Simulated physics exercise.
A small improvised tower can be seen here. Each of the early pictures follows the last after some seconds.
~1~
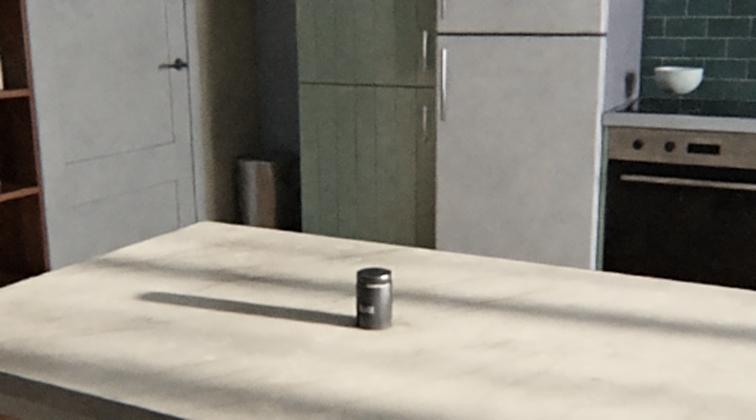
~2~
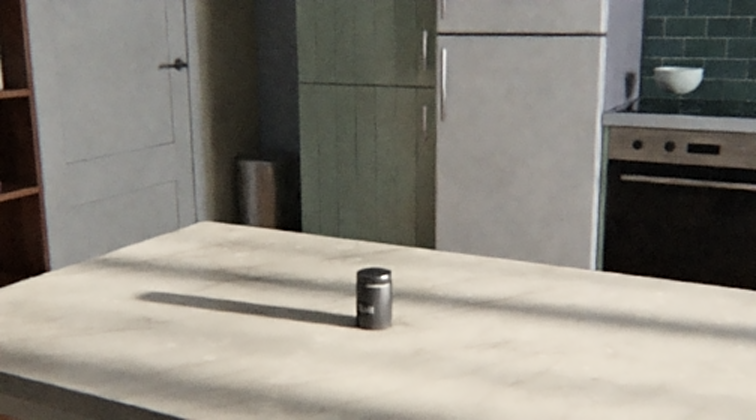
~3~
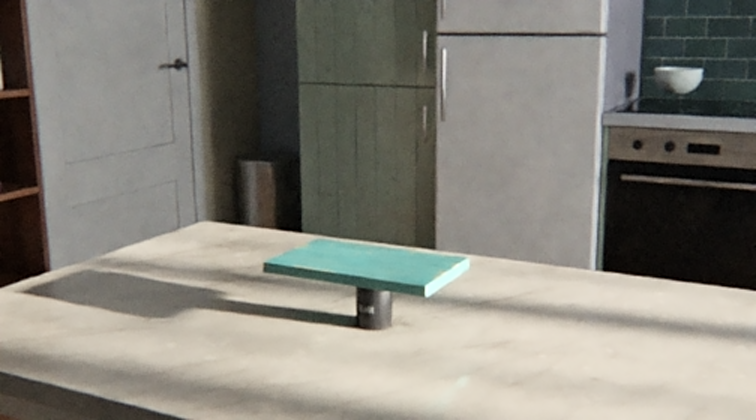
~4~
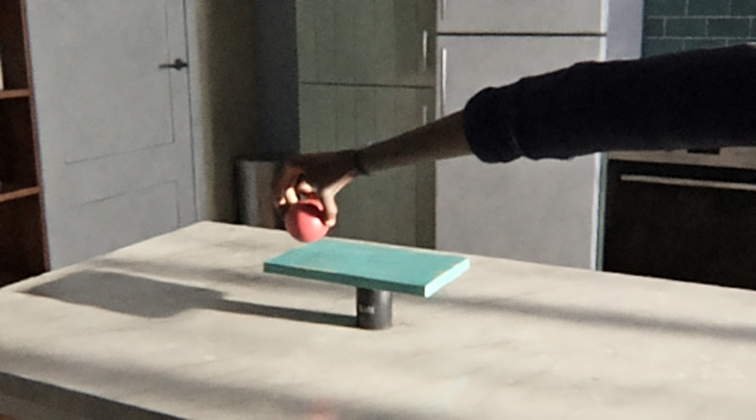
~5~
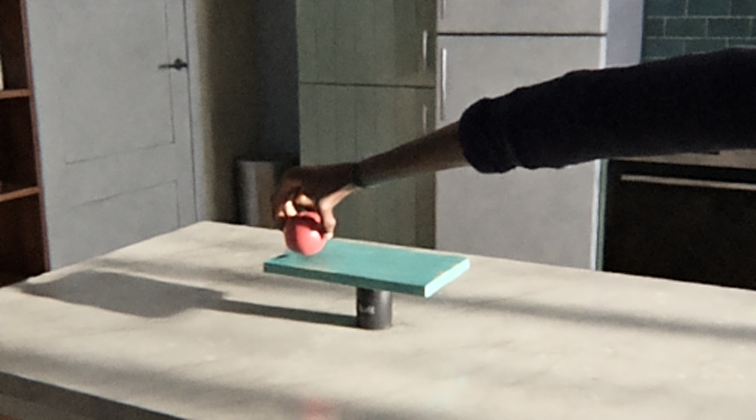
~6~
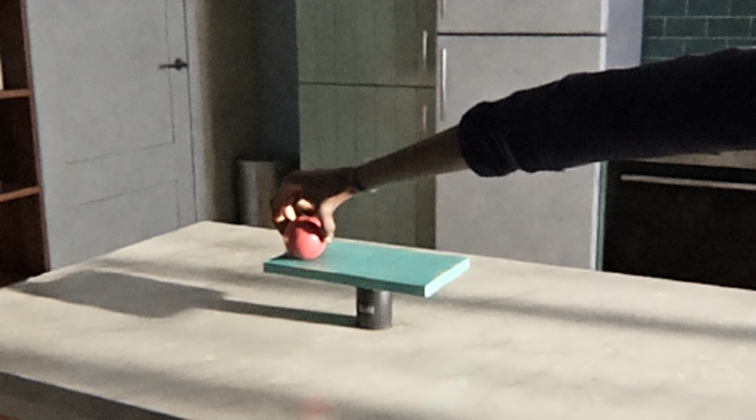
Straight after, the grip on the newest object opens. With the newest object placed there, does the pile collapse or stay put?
It collapses.
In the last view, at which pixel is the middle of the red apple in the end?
At about (210, 292).
Then, 0.50 s after the last picture, red apple now fallen; turquoise board tipped 37° from how it was.
Then, 0.70 s after the last picture, turquoise board tipped 29° from how it was.
At rest, fallen, turquoise board and red apple; black jar in place. Seen from the same camera at the end, red apple near (210, 292). The stack gives way.
